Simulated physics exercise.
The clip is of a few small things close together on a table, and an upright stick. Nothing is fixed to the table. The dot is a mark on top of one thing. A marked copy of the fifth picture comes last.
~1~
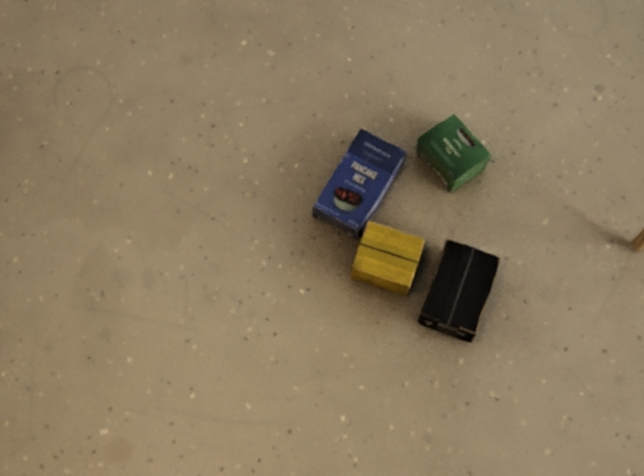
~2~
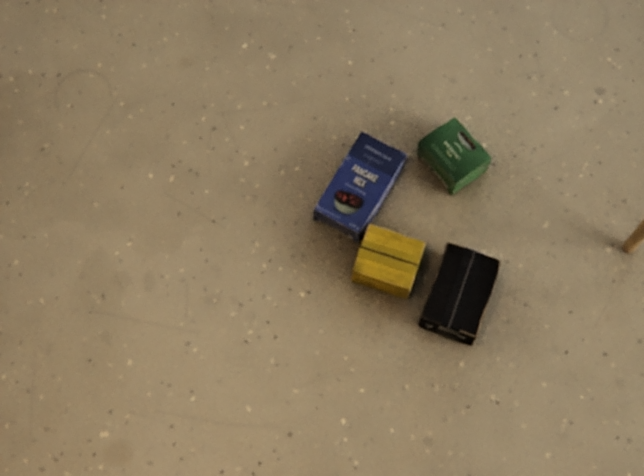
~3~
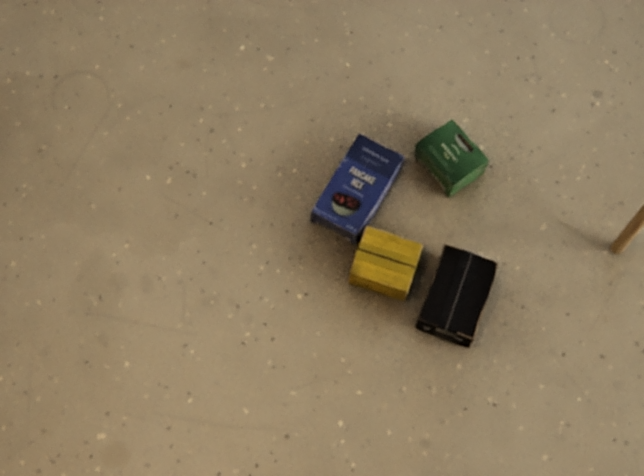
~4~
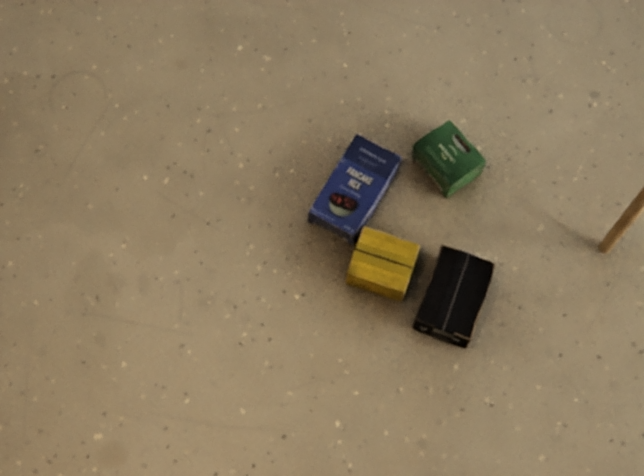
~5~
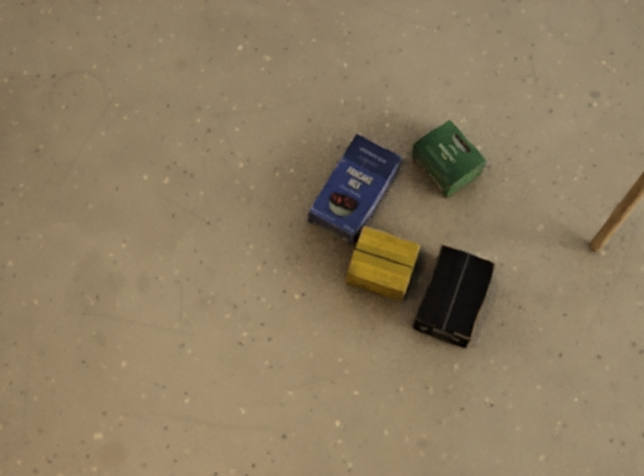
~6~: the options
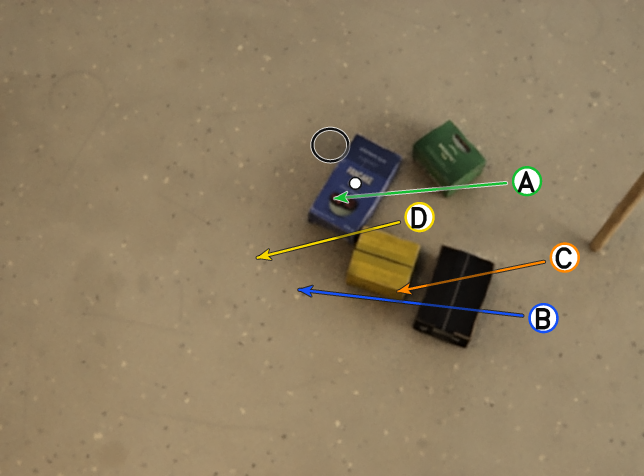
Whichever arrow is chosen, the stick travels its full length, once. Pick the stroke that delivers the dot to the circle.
With B the dot lies in the ring.
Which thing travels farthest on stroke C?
The black box goes farthest.
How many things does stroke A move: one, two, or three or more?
In all, two.
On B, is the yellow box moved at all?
Yes.
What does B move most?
The black box goes farthest.
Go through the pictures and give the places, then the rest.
Yellow box (387, 259); black box (459, 291); blue packet (360, 183), in the first picture.
Blue packet (360, 186); green packet (454, 156), in the second picture.
Yellow box (385, 264); black box (457, 296), in the third picture.
Blue packet (355, 189); green packet (448, 159), in the fourth picture.
Yellow box (382, 264); black box (454, 296); blue packet (355, 188), in the fifth picture.
On the copy, A from (506, 183) to (335, 198); B from (523, 316) to (299, 290); C from (544, 262) to (398, 291); D from (399, 222) to (258, 258); the ring at (331, 145); the white dot at (356, 183).
On B. First, foot of the stick (442, 307); blue packet (349, 183); black box (410, 288); yellow box (361, 256).
Then, foot of the stick (361, 297); blue packet (331, 164); black box (334, 271); yellow box (299, 225).
Finally, foot of the stick (299, 290); blue packet (328, 154); black box (285, 254); yellow box (272, 201); the dot on the blue packet is in the ring.
By contrast, A leaves the dotted thing at (304, 181); C leaves the dotted thing at (352, 187); D leaves the dotted thing at (342, 184).
